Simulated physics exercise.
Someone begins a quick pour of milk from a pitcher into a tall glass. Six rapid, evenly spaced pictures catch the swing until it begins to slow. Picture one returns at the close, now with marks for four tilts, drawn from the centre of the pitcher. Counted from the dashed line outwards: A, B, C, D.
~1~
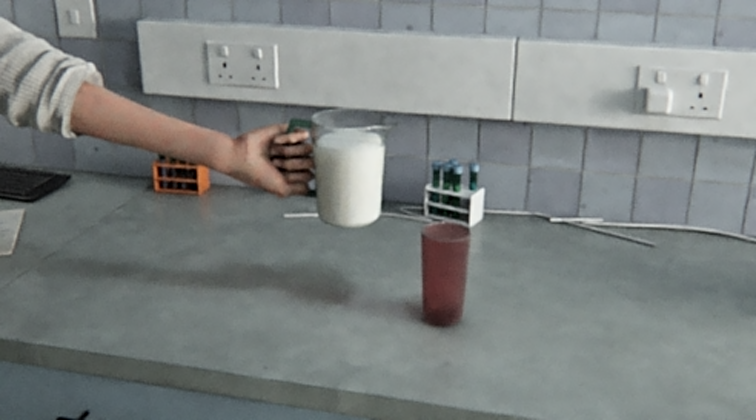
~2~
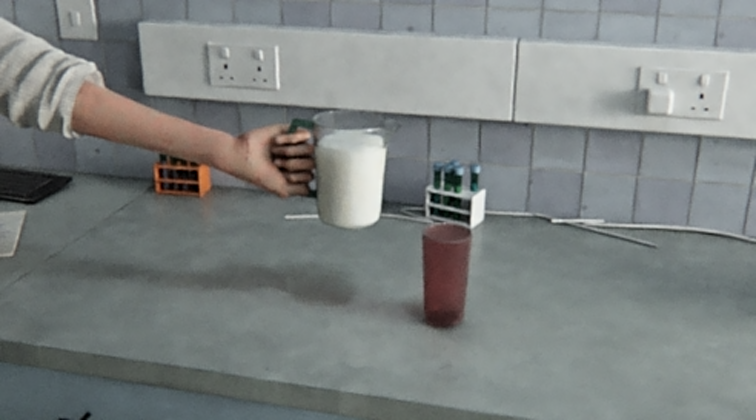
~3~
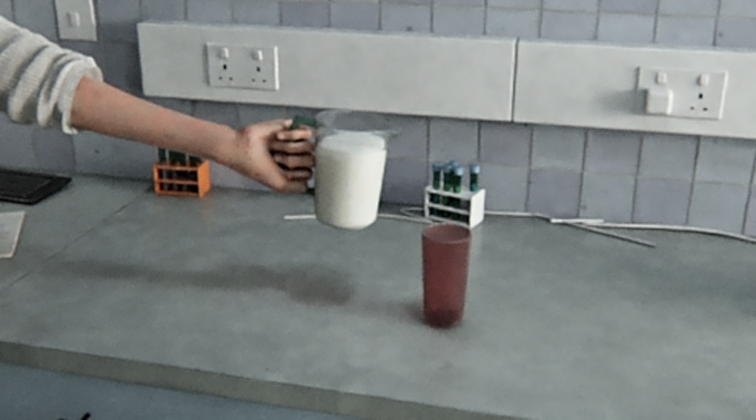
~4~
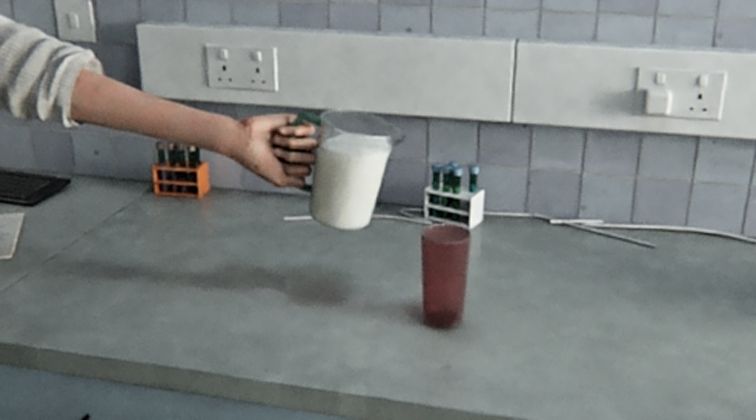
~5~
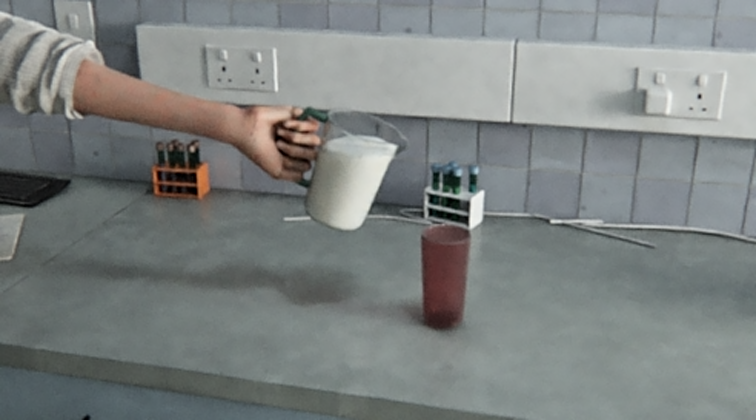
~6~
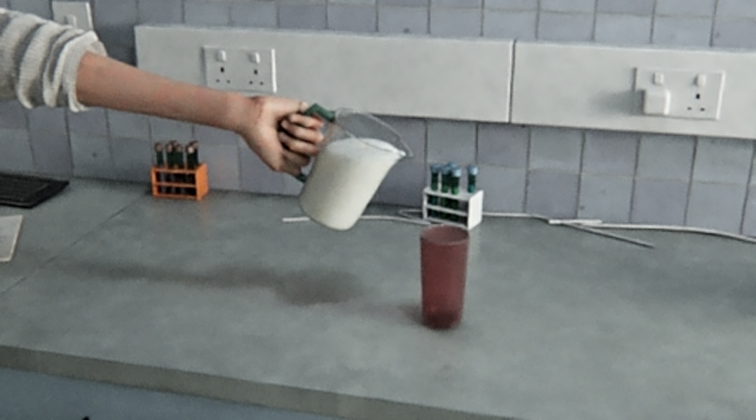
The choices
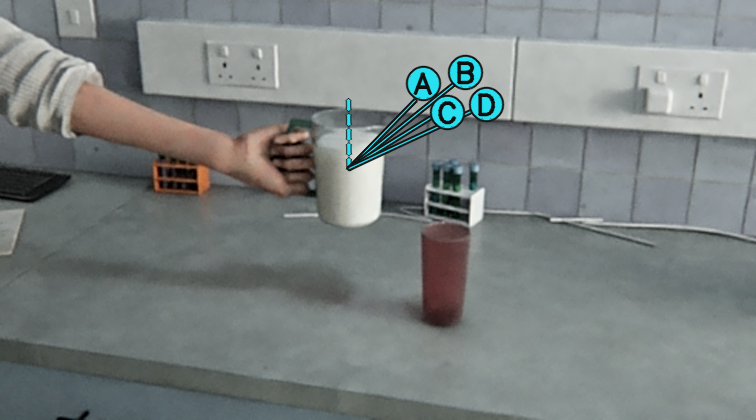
A hand and forearm in a pale ribbed sleeve reach in from the left over a grey countertop, seen from slightly above against blue-grey tiles and white socket panels. They hold a clear pitcher of milk above a reddish tall glass, with orange and white tube racks behind. The pitcher stays upright briefly, then tilts rightward, the milk still inside, while the view stays almost still.
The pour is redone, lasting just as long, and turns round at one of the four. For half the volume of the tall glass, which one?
Go for C.
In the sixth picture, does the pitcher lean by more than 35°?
No, it does not.
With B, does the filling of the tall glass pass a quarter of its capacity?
Yes, clearly.
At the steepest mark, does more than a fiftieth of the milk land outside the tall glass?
No.
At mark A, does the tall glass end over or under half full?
Under.
On the marked copy, A at (415, 100); B at (453, 84); C at (430, 118); D at (471, 111).
For mark A, the tall glass ends with about 20 % of what it can hold.
For mark B, the tall glass ends with about 33 % of what it can hold.
For mark C, the tall glass ends with about 48 % of what it can hold.
For mark D, the tall glass ends with about 67 % of what it can hold.
